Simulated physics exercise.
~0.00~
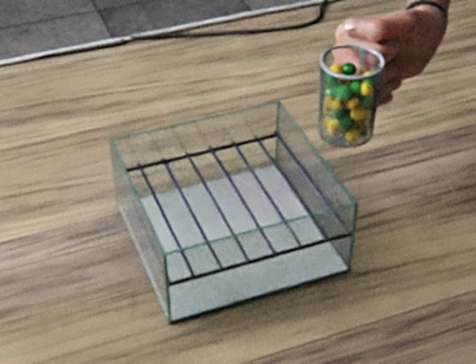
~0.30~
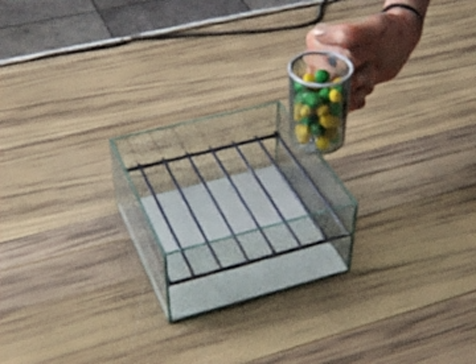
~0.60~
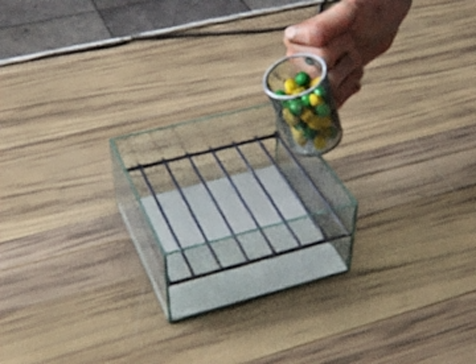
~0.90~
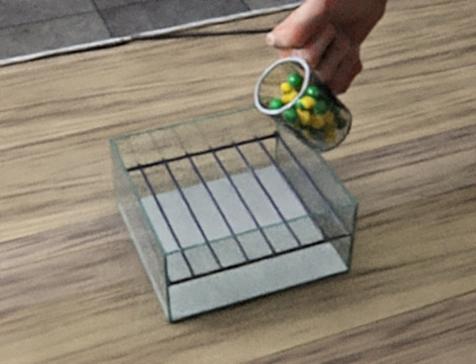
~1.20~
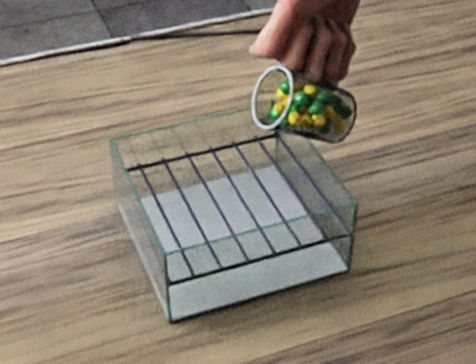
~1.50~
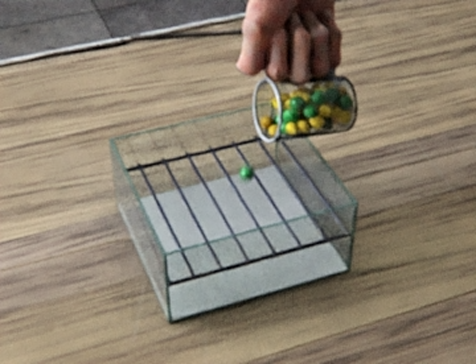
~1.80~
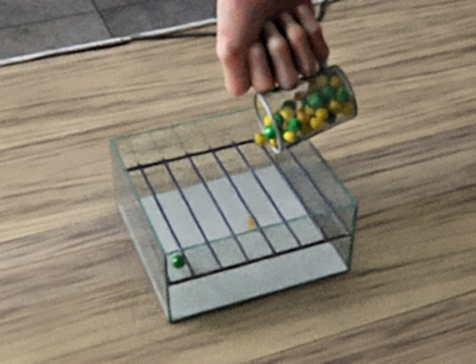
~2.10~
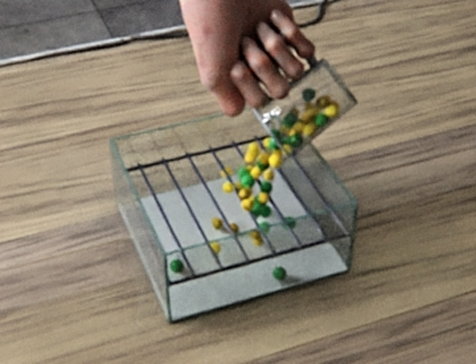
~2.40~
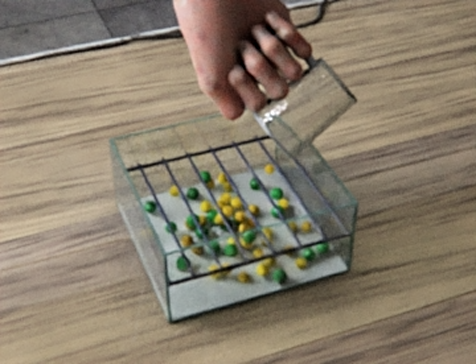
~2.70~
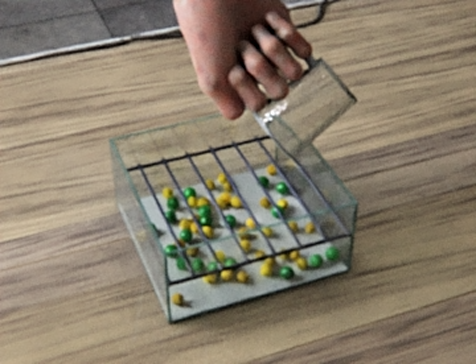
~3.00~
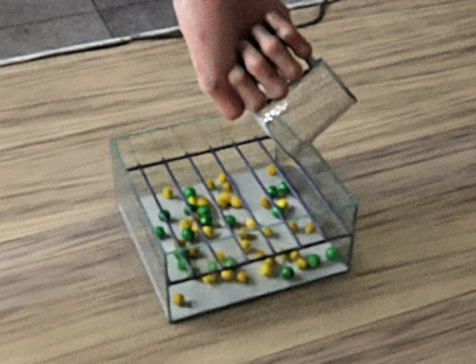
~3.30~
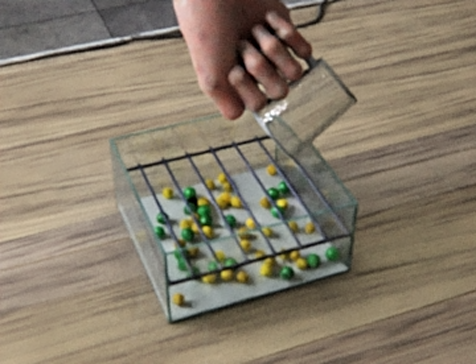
In the video, a hand moves a clear cup of green and yellow balls left toward a glass box strung with dark wires and tips it over. The balls spill through the wires, and all of both colours end up scattered on the box's floor.
